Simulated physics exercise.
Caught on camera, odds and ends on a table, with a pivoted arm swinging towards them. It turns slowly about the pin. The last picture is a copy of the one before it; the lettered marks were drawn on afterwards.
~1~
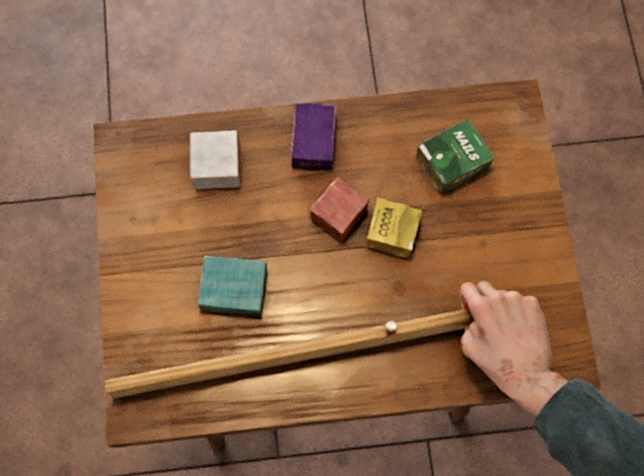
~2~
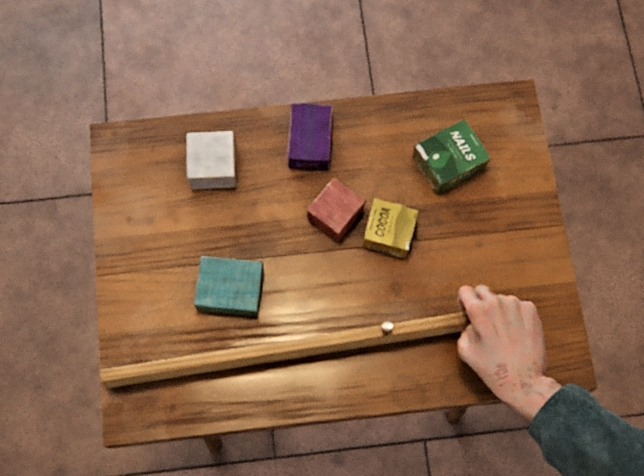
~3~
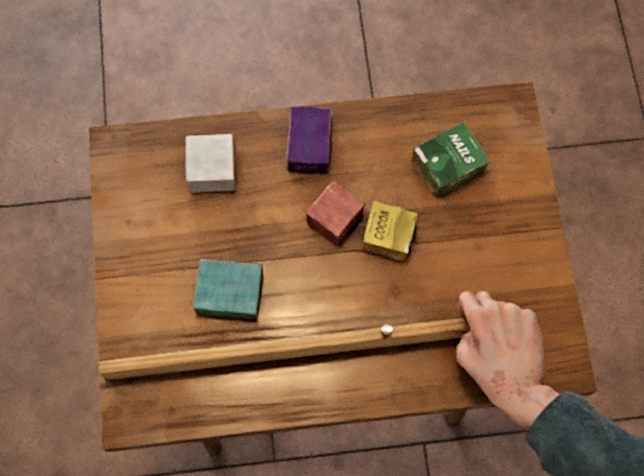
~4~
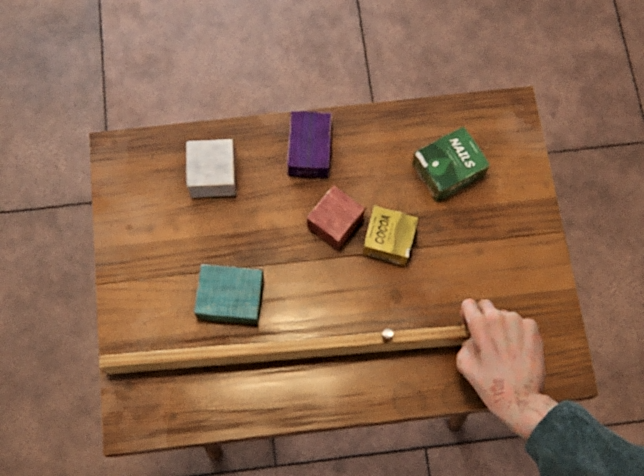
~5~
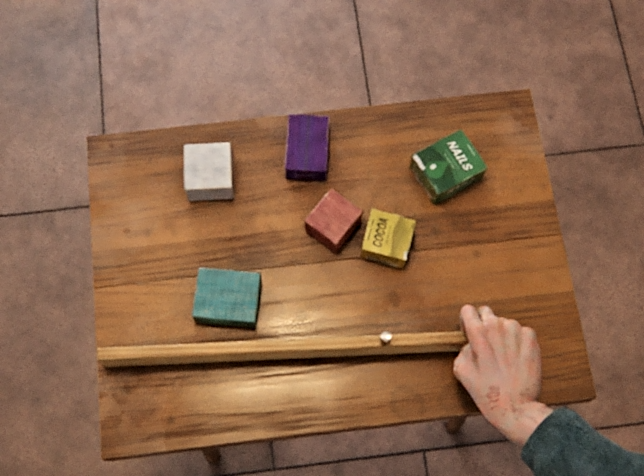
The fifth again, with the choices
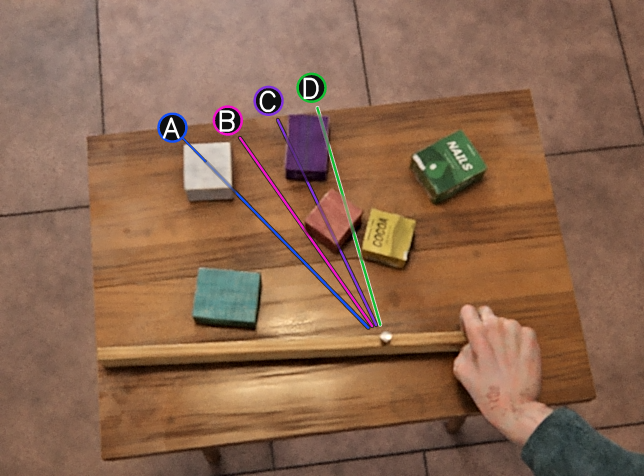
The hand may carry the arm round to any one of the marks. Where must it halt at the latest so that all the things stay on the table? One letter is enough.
The farthest safe stop is B.
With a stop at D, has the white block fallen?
By then, yes.
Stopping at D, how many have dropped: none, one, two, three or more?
By then, one.
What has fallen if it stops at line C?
The white block goes over.
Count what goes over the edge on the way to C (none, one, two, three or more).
One.
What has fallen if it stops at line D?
The white block goes over.
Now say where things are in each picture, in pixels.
Yellow packet (394, 228); red block (339, 210); green box (454, 157), in the first picture.
Arm (239, 354); purple box (310, 137), in the second picture.
Arm (238, 351); white block (211, 163), in the third picture.
Arm (238, 350); red block (335, 218), in the fourth picture.
Arm (236, 348); purple box (307, 148); turquoise block (227, 298); white block (210, 172), in the fifth picture.
On the marked copy, A at (285, 242); B at (303, 229); C at (325, 218); D at (348, 212).
With B. Early on, arm (246, 294); turquoise block (240, 267); purple box (307, 148).
Further on, arm (274, 248); white block (220, 161); turquoise block (278, 221).
At the end, arm (302, 224); white block (260, 119); purple box (328, 129); nothing has fallen.
As for the rest, A is safe but short; C drops the white block; D drops the white block.
